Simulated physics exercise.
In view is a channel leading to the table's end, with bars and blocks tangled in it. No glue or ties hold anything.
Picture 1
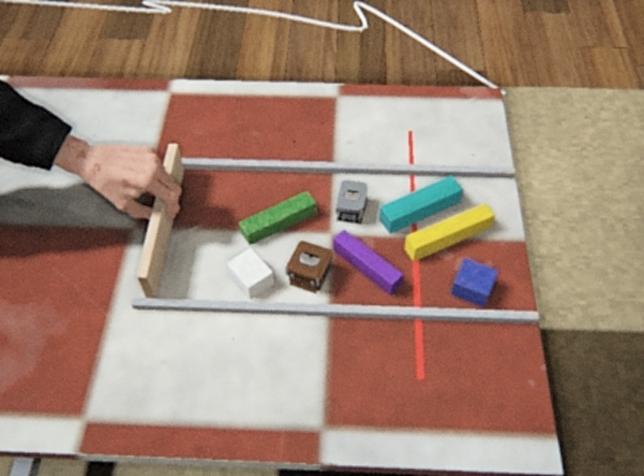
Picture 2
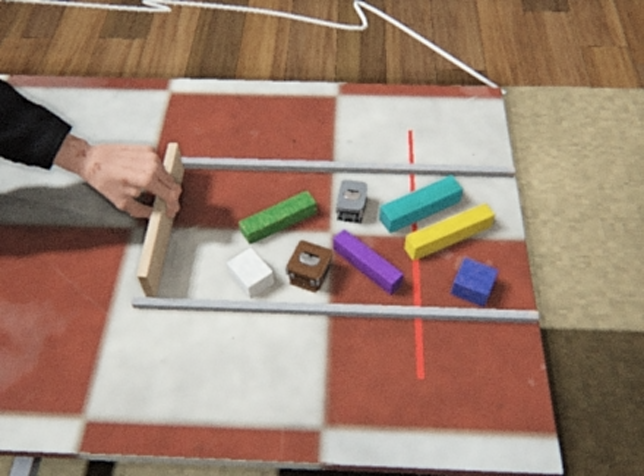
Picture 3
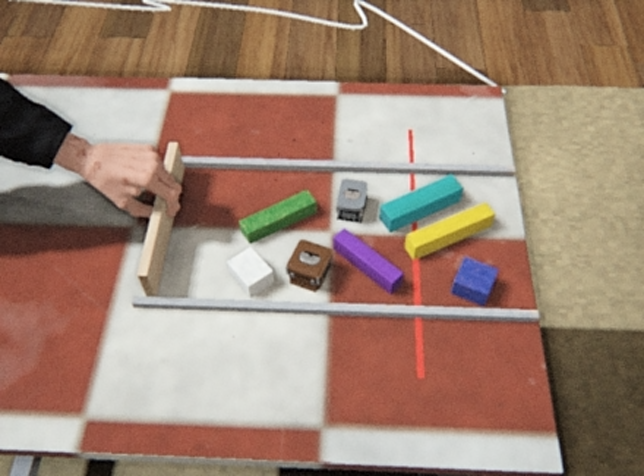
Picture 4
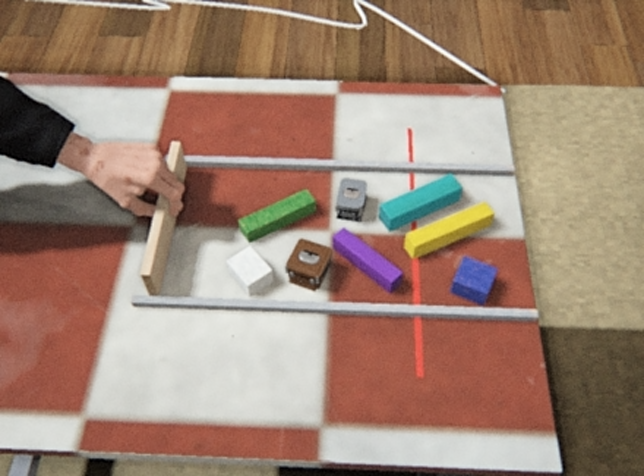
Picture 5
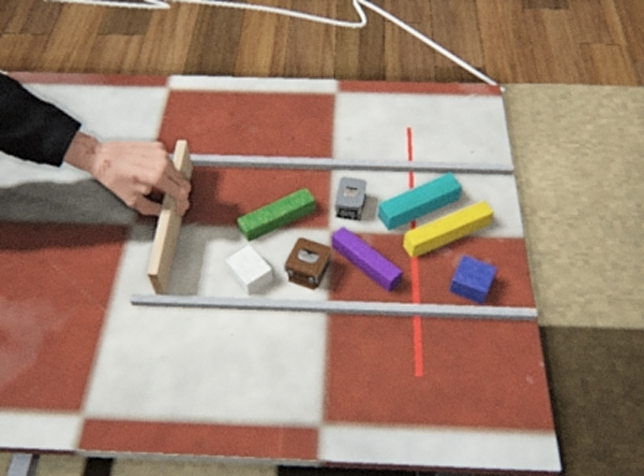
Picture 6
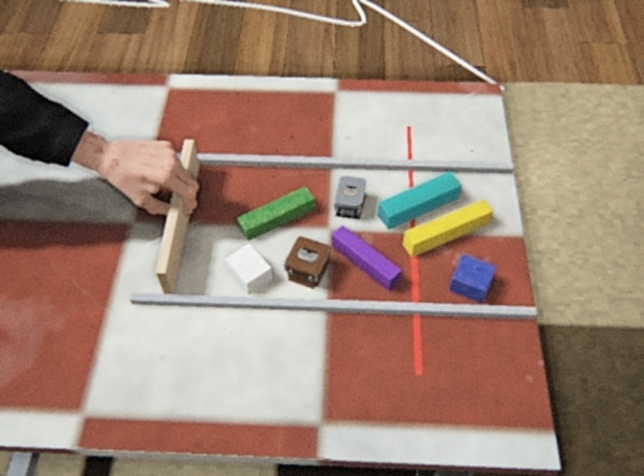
On a checkered tabletop, a hand holding a wooden board slides it slightly right toward still, scattered coloured bars and blocks.
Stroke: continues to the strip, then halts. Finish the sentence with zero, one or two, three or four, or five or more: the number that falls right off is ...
The number that falls right off is zero.
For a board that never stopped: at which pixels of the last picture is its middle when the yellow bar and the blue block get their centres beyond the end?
Roughly (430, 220); roughly (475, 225).
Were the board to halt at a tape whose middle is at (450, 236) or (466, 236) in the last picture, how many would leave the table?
1 and 2 down on the floor.
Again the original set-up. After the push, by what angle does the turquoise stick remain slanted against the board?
About 40°.
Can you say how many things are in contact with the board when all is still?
At rest, 2 are in contact.
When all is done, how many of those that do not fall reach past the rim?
That adds up to 2.
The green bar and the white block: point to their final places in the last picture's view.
The green bar at (422, 209), the white block at (431, 286).
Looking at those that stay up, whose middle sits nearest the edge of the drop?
The yellow bar.
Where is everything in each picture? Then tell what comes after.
The first picture shows blue block (474, 283); yellow bar (450, 232); turquoise stick (421, 205); board (163, 218); tape (415, 239).
The second picture shows yellow bar (450, 232); brown case (310, 266).
The third picture shows turquoise stick (421, 203); green bar (279, 217).
The fourth picture shows blue block (474, 281); white block (250, 271).
The fifth picture shows yellow bar (449, 229); purple stick (366, 259).
The sixth picture shows blue block (472, 278); yellow bar (448, 228); turquoise stick (420, 200); board (179, 214); tape (413, 234).
Soon after, none off yet; blue block at rest near (472, 278); yellow bar at rest near (448, 228); turquoise stick at rest near (420, 200).
Then, none off yet; blue block at rest near (472, 278); yellow bar moving near (456, 224); turquoise stick moved a little near (434, 199).
At rest, the number that fall off is zero.
